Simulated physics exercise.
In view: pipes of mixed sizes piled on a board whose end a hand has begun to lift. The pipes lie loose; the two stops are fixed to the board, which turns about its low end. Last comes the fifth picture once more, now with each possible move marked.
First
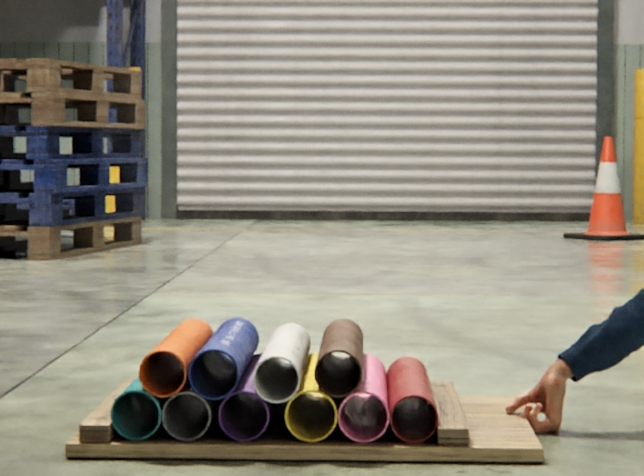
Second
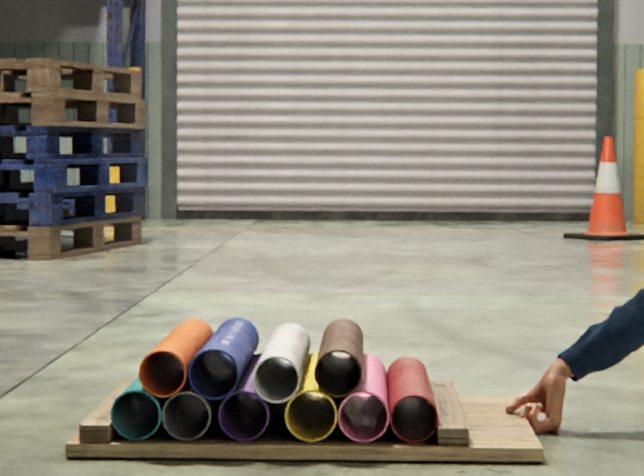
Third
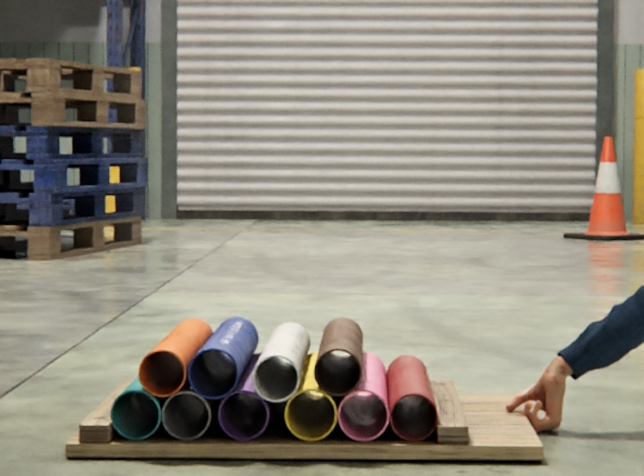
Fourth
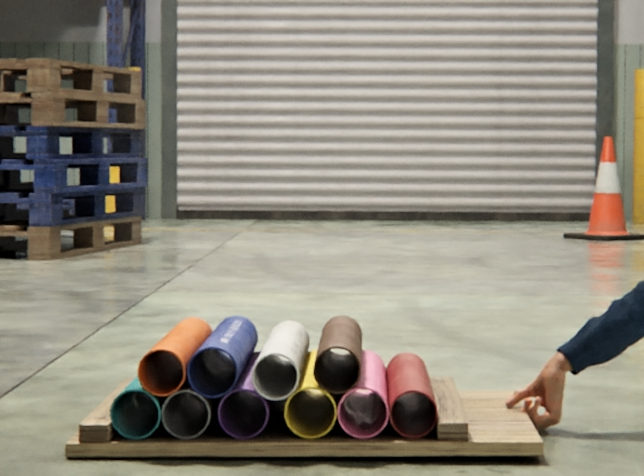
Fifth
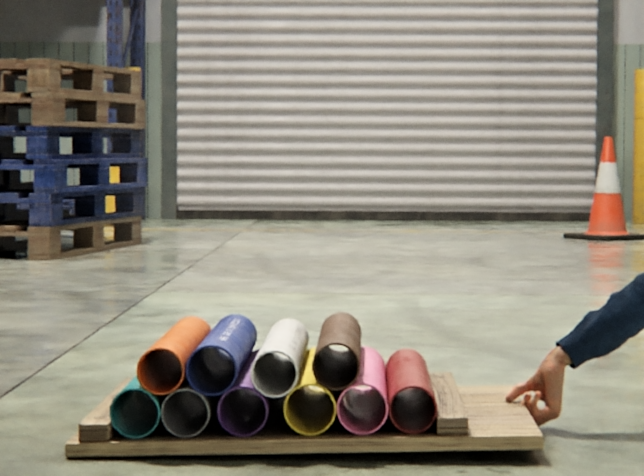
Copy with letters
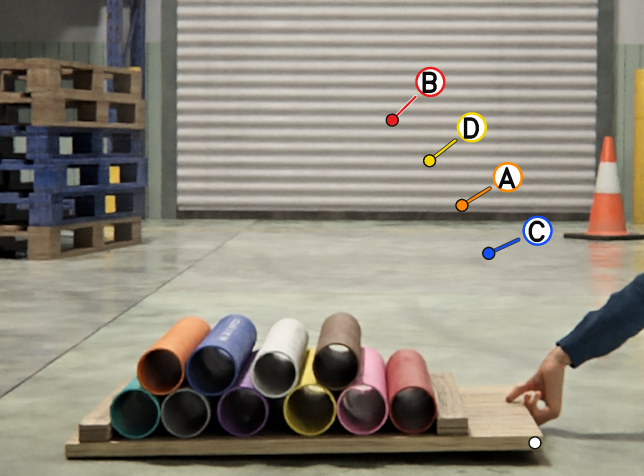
A hand at the right slowly raised the end of a wooden board very slightly, while the colourful pipes piled on it in two rows barely shifted, on a warehouse floor.
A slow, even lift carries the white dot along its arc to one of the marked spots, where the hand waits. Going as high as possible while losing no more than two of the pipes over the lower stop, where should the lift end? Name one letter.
Up to C.
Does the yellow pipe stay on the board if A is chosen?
The yellow pipe: Yes.
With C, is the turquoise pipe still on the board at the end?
Yes.
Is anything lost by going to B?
At B: Yes.
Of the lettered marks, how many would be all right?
One of the four.
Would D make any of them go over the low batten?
Yes.
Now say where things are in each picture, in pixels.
The first frame shows brown pipe (338, 374); blue pipe (214, 374); orange pipe (163, 373).
The second frame shows orange pipe (163, 373); white pipe (276, 379).
The third frame shows board (309, 415); pink pipe (363, 415); red pipe (414, 417); yellow pipe (311, 415).
The fourth frame shows board (309, 413); turquoise pipe (135, 414); grey pipe (186, 415).
The fifth frame shows board (310, 410); turquoise pipe (135, 413); grey pipe (185, 413).
On the marked copy, A at (462, 206); B at (392, 120); C at (489, 253); D at (429, 161); the white dot at (535, 443).
Taking C. A third of the way, board at 16°.
Two thirds of the way, board at 25°.
When it is over, board at 25°, none over the low batten.
As for the rest, A four over the low batten (brown, blue, orange, white); B four over the low batten (brown, blue, orange, white); D four over the low batten (brown, blue, orange, white).
